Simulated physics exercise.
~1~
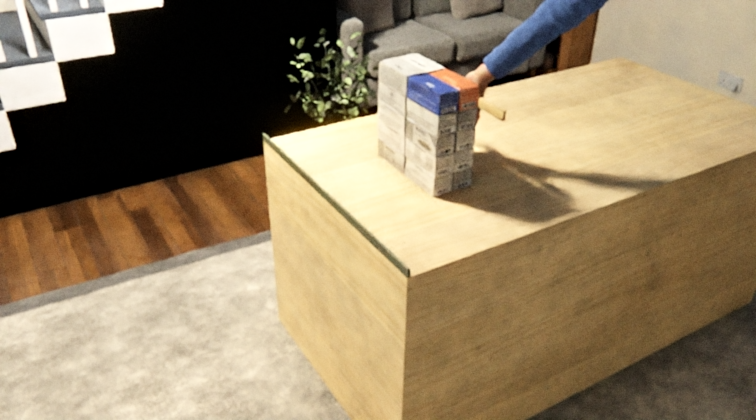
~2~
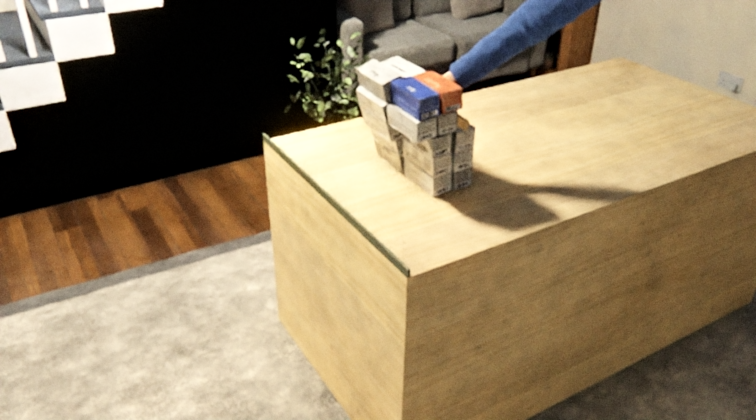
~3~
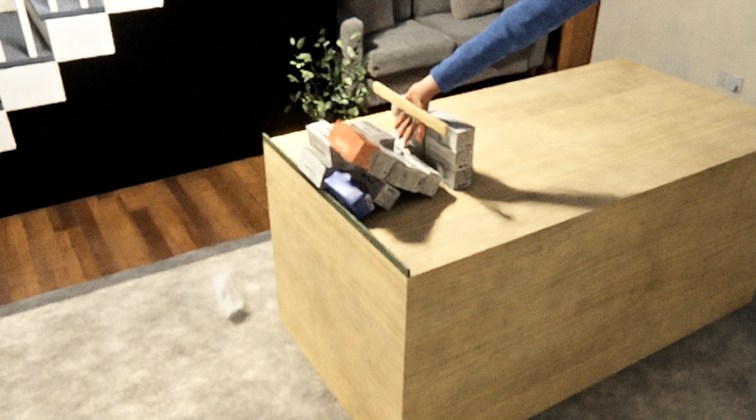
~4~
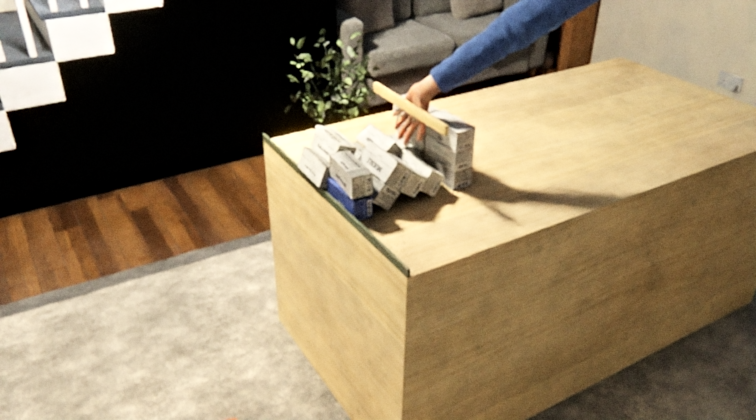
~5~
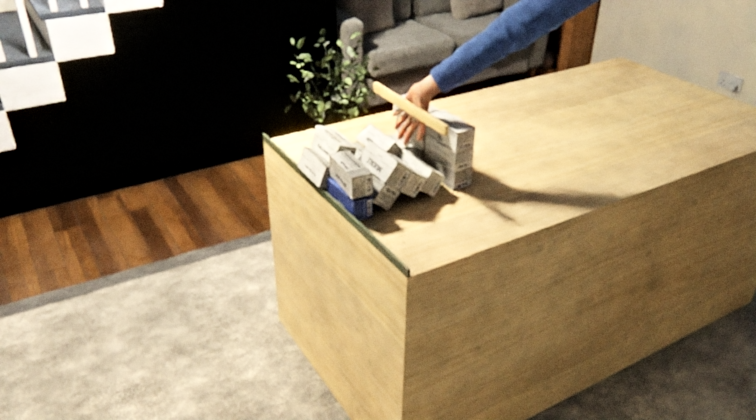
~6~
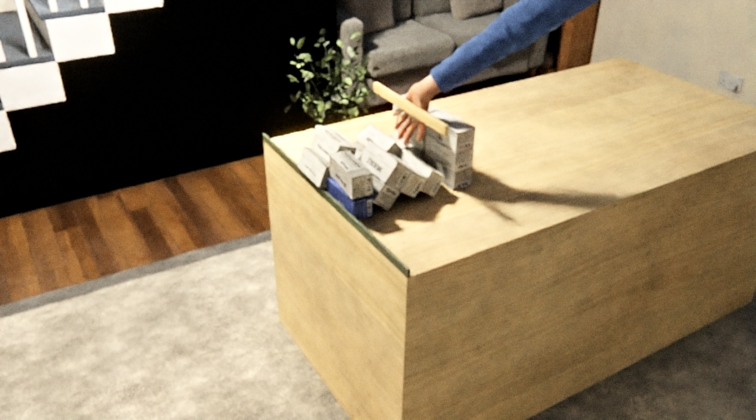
On a wooden bench, a hand with a batten pushing over stacked packets, the orange one falling off, the blue one staying.
